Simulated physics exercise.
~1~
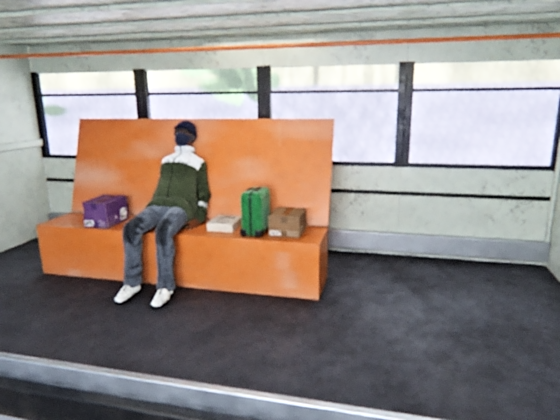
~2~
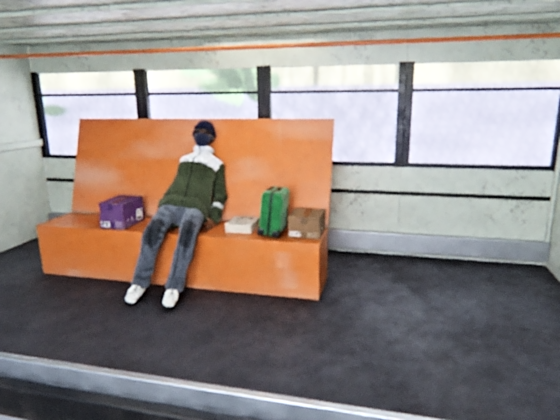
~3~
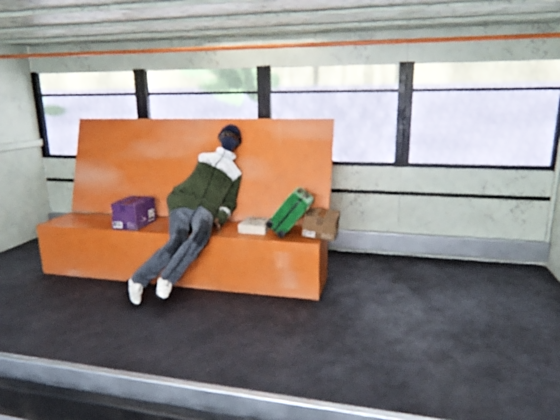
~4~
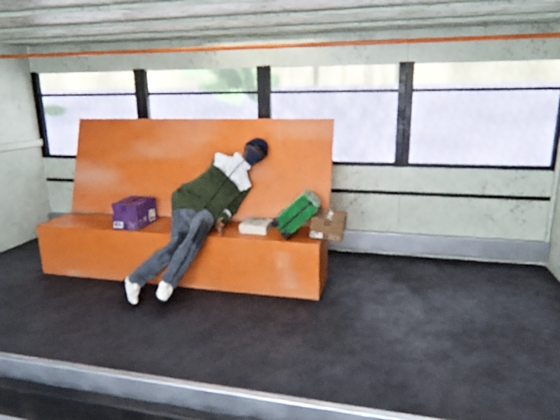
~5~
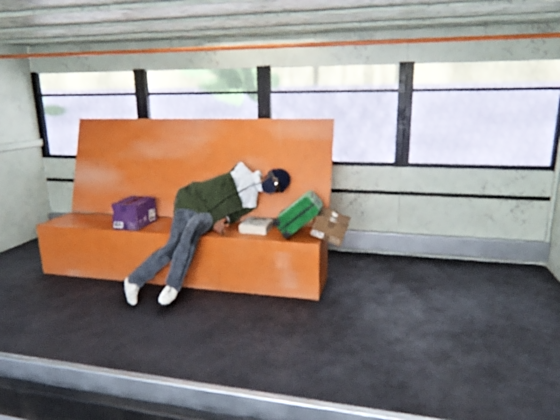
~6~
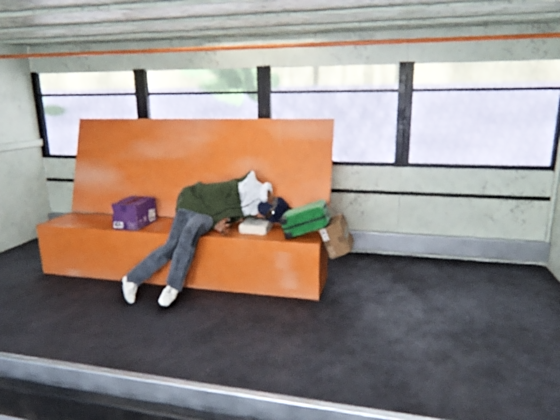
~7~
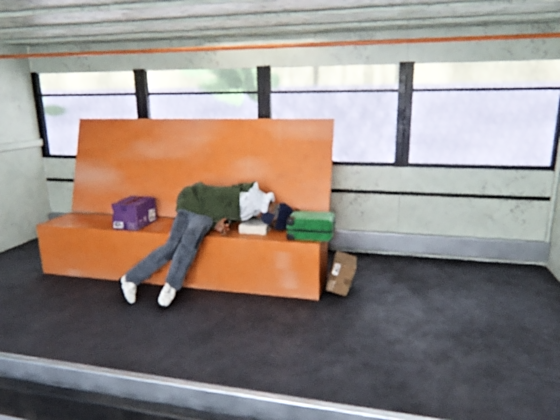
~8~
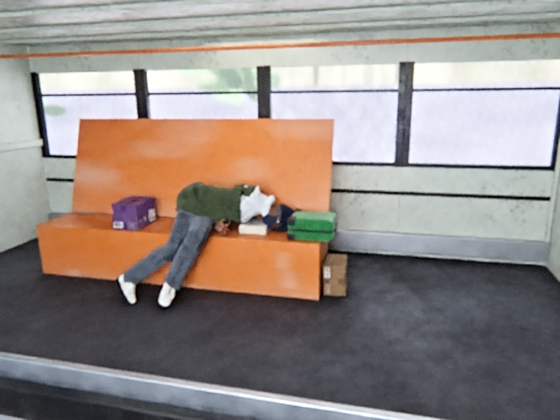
A person in a dark green and white jacket, grey trousers and white shoes slumps on a bright orange bench inside a pale tram with a dark floor, viewed from in front. A purple box sits to the left; a flat white item, a green case and a brown carton stand to the right. Everything on the seat slides right, and the green case leans against the carton. The person topples limply sideways, head dropping toward the case, which falls flat. The carton tips off the bench's right end onto the floor, while the rest stay on the seat.
